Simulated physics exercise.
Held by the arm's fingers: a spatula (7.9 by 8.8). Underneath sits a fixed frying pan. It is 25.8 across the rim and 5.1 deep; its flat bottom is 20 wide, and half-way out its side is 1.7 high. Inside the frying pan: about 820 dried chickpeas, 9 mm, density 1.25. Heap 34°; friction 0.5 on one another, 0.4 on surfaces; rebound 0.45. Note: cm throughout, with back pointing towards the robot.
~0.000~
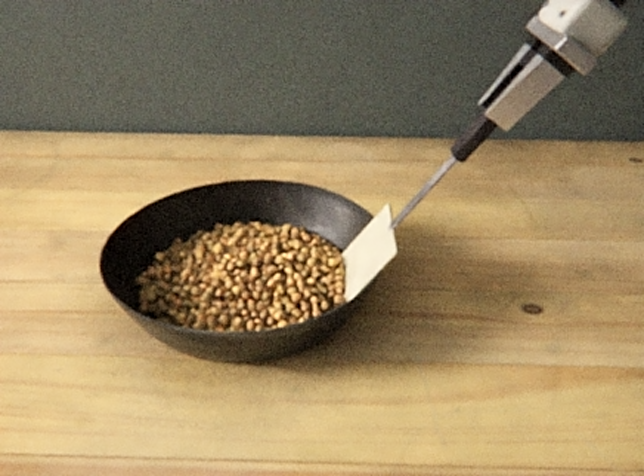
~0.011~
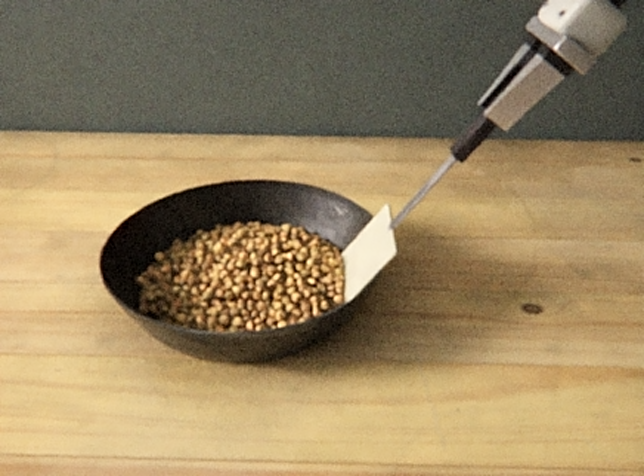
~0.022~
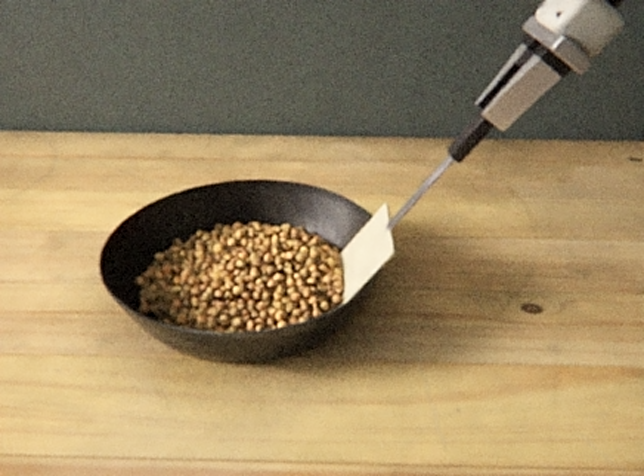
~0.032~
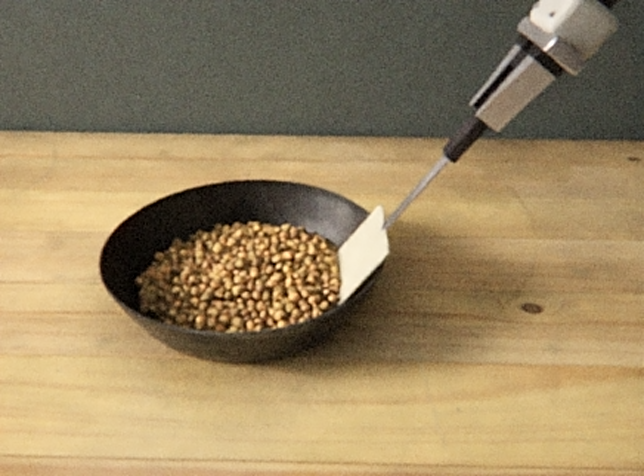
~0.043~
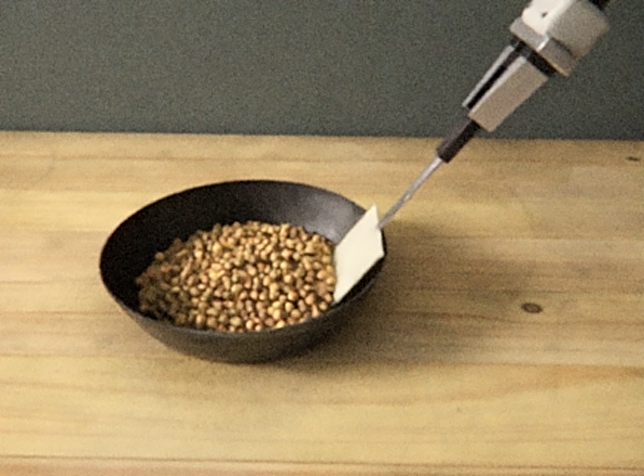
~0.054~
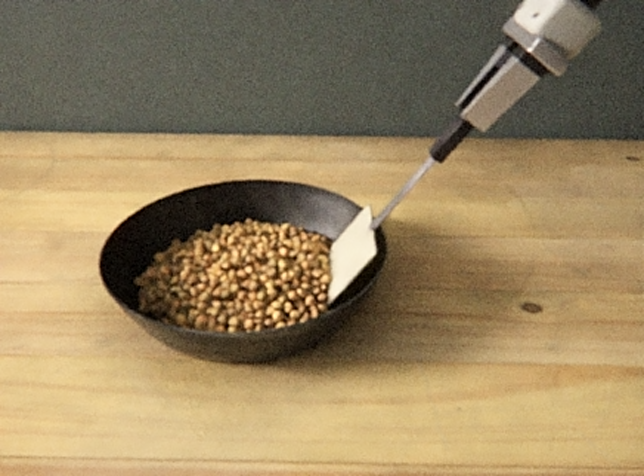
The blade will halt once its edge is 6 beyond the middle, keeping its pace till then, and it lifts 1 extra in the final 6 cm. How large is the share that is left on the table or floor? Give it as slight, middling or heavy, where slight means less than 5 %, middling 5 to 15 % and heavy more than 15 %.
Slight.
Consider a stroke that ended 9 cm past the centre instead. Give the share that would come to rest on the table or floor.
That would be something like 5 in a hundred.
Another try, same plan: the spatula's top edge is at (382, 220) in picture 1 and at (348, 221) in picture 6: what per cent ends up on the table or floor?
0 %.
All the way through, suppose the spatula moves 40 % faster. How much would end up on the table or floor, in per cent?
Some 0 in a hundred.
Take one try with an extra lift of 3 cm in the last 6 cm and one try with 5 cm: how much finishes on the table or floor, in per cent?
Near 0 and 0 percent respectively.
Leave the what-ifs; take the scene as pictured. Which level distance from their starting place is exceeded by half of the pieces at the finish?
Some 3 centimetres.
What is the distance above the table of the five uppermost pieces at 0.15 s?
I'd say close to 4 cm on average.
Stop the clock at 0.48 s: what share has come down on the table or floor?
Around 0 percent.
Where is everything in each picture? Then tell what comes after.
Spatula top edge at (393, 226), sloping 55°; upper third of the load around (252, 270), from x 140 to 340, top at y 225; 822 in the frying pan, in the first frame.
Spatula top edge at (392, 226), sloping 55°; upper third of the load around (252, 270), from x 140 to 340, top at y 225, in the second frame.
Spatula top edge at (390, 226), sloping 55°; upper third of the load around (253, 270), from x 140 to 340, top at y 225, in the third frame.
Spatula top edge at (385, 226), sloping 55°; upper third of the load around (257, 270), from x 140 to 340, top at y 225, in the fourth frame.
Spatula top edge at (379, 227), sloping 55°; upper third of the load around (259, 270), from x 140 to 340, top at y 225, in the fifth frame.
Spatula top edge at (373, 227), sloping 55°; upper third of the load around (257, 269), from x 140 to 340, top at y 225; 822 in the frying pan, in the sixth frame.
By 0.15 s, sloping 55°, highest piece 4 above the table; 822 in the frying pan.
By 0.24 s, sloping 55°, highest piece 5 above the table; 822 in the frying pan.
By 0.48 s, sloping 55°, highest piece 5 above the table; 822 in the frying pan.
By 1.53 s, sloping 55°, highest piece 5 above the table; 822 in the frying pan.
Final count, 822 in the frying pan. That is 0 % on the table or floor.
